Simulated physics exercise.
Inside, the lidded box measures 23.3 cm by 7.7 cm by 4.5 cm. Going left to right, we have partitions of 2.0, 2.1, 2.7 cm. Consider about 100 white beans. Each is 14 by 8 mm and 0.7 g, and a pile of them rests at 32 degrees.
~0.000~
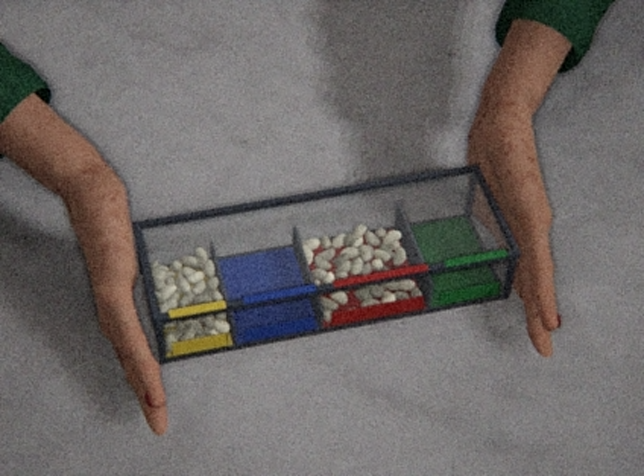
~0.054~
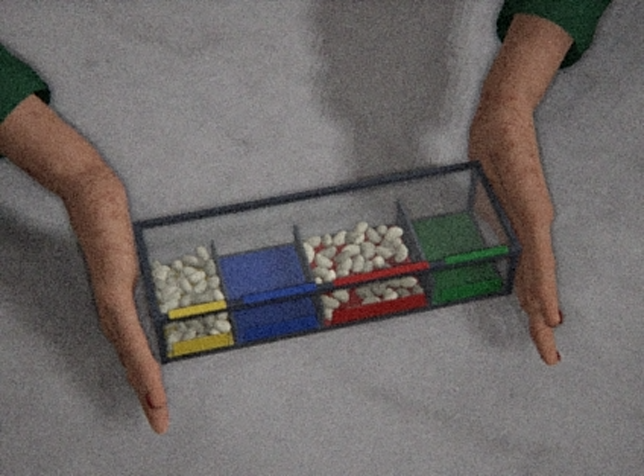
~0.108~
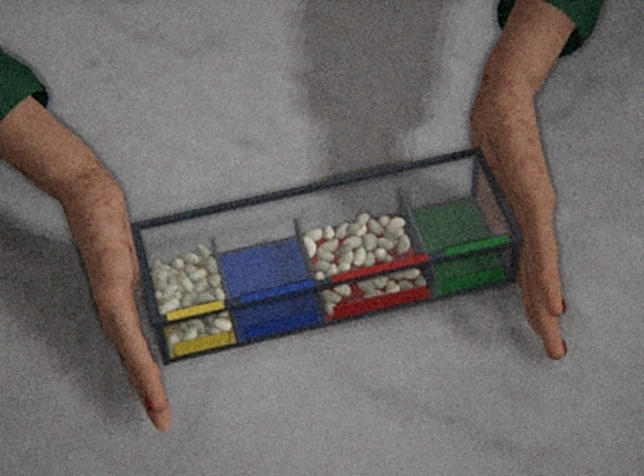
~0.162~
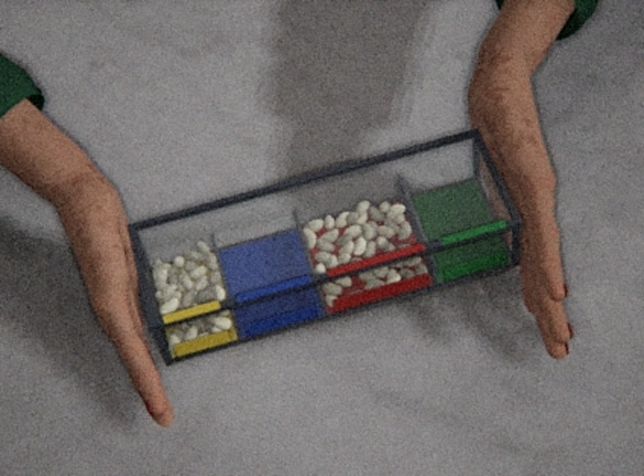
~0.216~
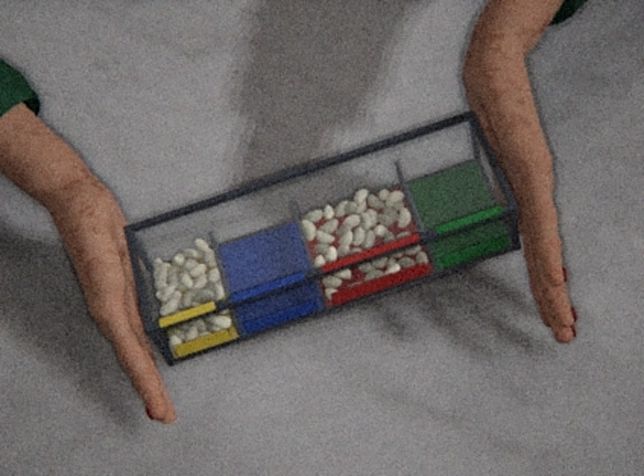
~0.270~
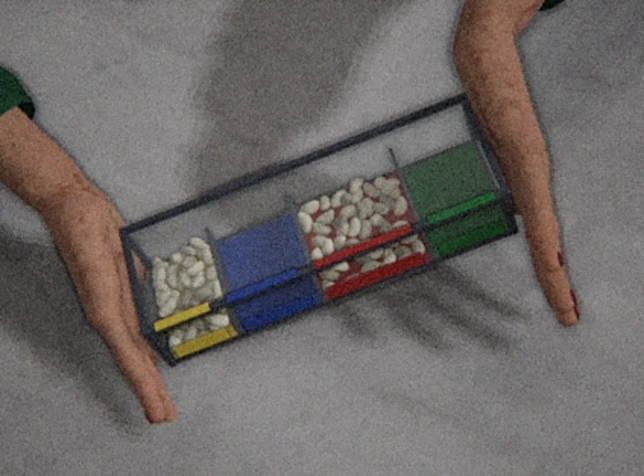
A clear box with white beans in its yellow and red sections, and none in the blue and green, tilted gradually as two hands at its ends raised the right side higher than the left.
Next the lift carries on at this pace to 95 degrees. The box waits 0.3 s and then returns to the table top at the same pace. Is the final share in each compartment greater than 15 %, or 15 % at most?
Red: Fails; blue: Fails; green: Fails; yellow: Succeeds.
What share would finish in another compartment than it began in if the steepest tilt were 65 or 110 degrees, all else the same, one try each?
Some 5 and some 50 per cent, respectively.
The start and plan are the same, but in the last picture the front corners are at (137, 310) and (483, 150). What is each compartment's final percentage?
Per cent by compartment: Red 5, blue 5, green 0, yellow 90.
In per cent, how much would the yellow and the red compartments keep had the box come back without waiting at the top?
In that case yellow 90; red 5.
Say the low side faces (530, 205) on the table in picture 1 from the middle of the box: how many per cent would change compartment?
Near 80 percent, give or take.
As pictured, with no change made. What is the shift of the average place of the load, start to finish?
I'd say close to 6.0 cm in total.
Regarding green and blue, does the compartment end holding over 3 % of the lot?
So green is a miss and blue is a pass.
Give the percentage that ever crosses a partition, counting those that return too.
The share comes out near 50 per cent.
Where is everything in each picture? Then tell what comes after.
Box tilt 0 degrees, front corners at (160, 317) and (513, 252); red 50 %, yellow 50 %, in the first frame.
Box tilt 1 degrees, front corners at (160, 317) and (514, 248), in the second frame.
Box tilt 4 degrees, front corners at (158, 320) and (515, 237), lowest corner left front, in the third frame.
Box tilt 9 degrees, front corners at (155, 323) and (514, 221), lowest corner left front, in the fourth frame.
Box tilt 14 degrees, front corners at (152, 326) and (510, 206), lowest corner left front, in the fifth frame.
Box tilt 19 degrees, front corners at (148, 330) and (503, 192), lowest corner left front; red 50 %, yellow 50 %. The box's pace is about 90 degrees a second, in the sixth frame.
After 1.32 s, tilt 95 degrees; red 5 %, blue 10 %, yellow 80 %.
Then, at 2.02 s, tilt 49 degrees; red 5 %, blue 5 %, yellow 90 %.
After 2.76 s, tilt 0 degrees; red 5 %, blue 5 %, yellow 90 %.
At rest (3.4 s), red 5 %, blue 5 %, green 0 %, yellow 90 %.
